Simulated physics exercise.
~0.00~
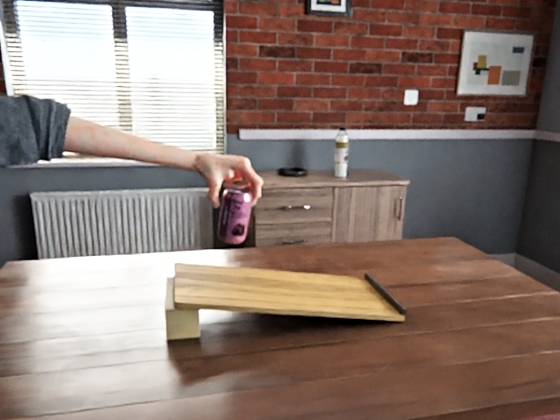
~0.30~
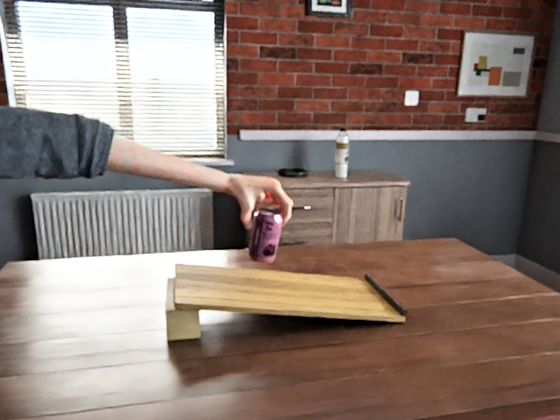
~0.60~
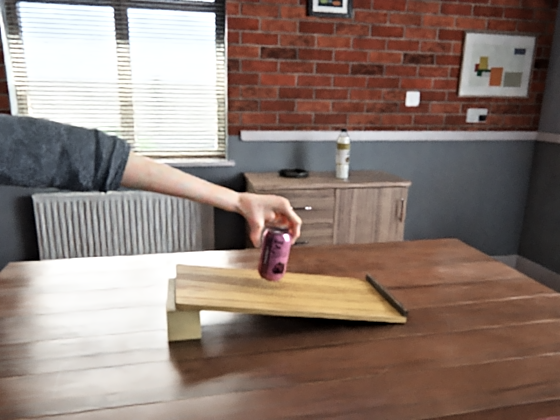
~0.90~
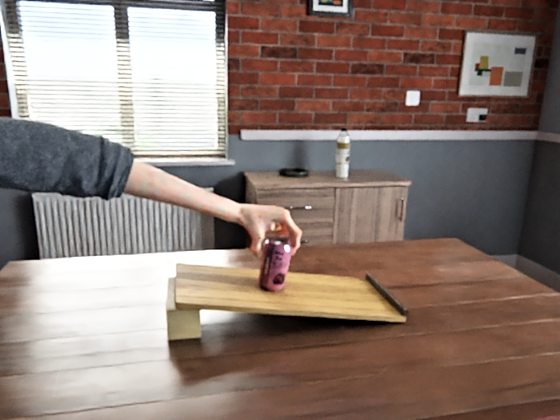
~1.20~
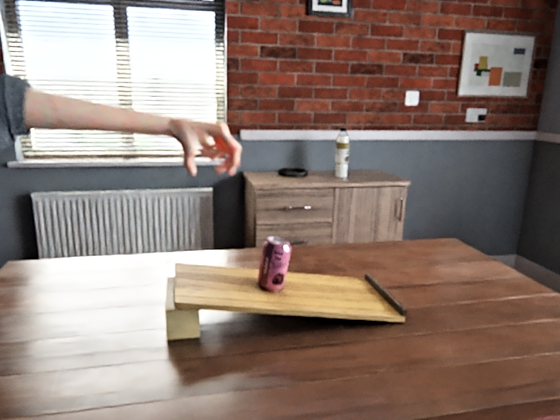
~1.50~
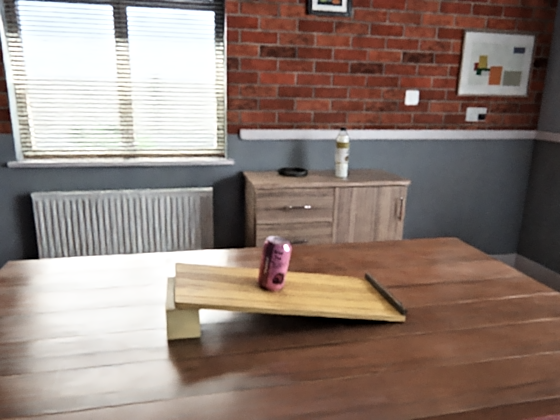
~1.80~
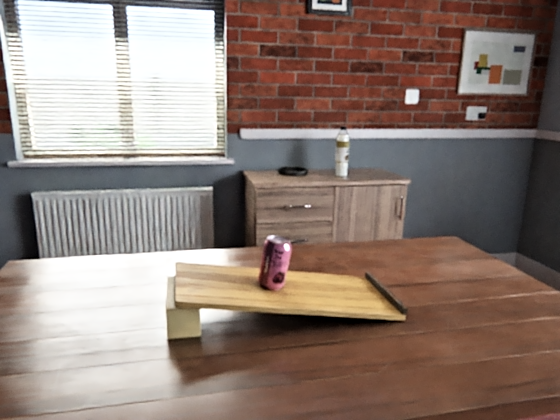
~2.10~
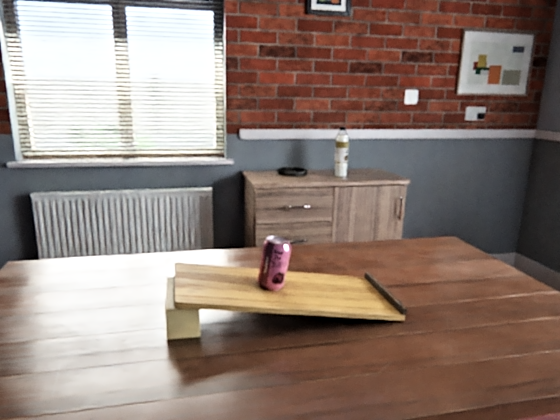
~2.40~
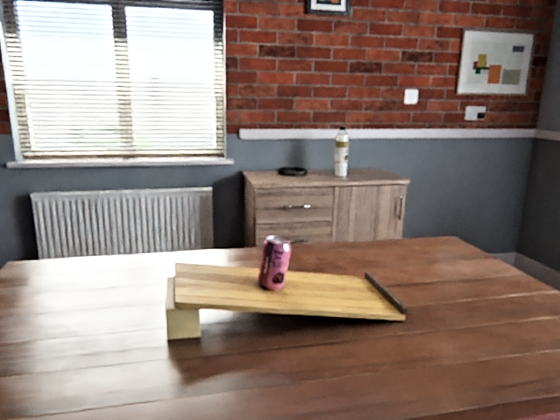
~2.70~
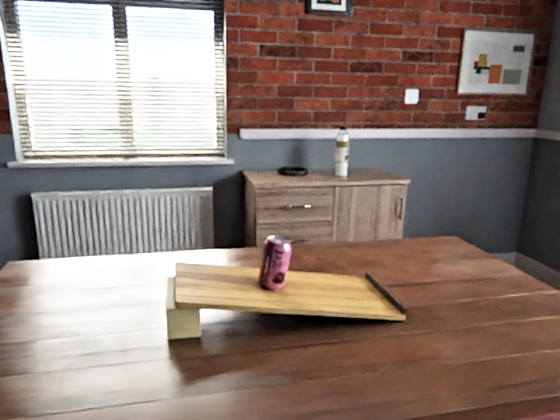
In a room with a brick wall, a hand lowered a pink can onto a sloping wooden board propped up on a table, then let go and drew back to the left. The can stayed where it was put, leaning slightly without sliding.
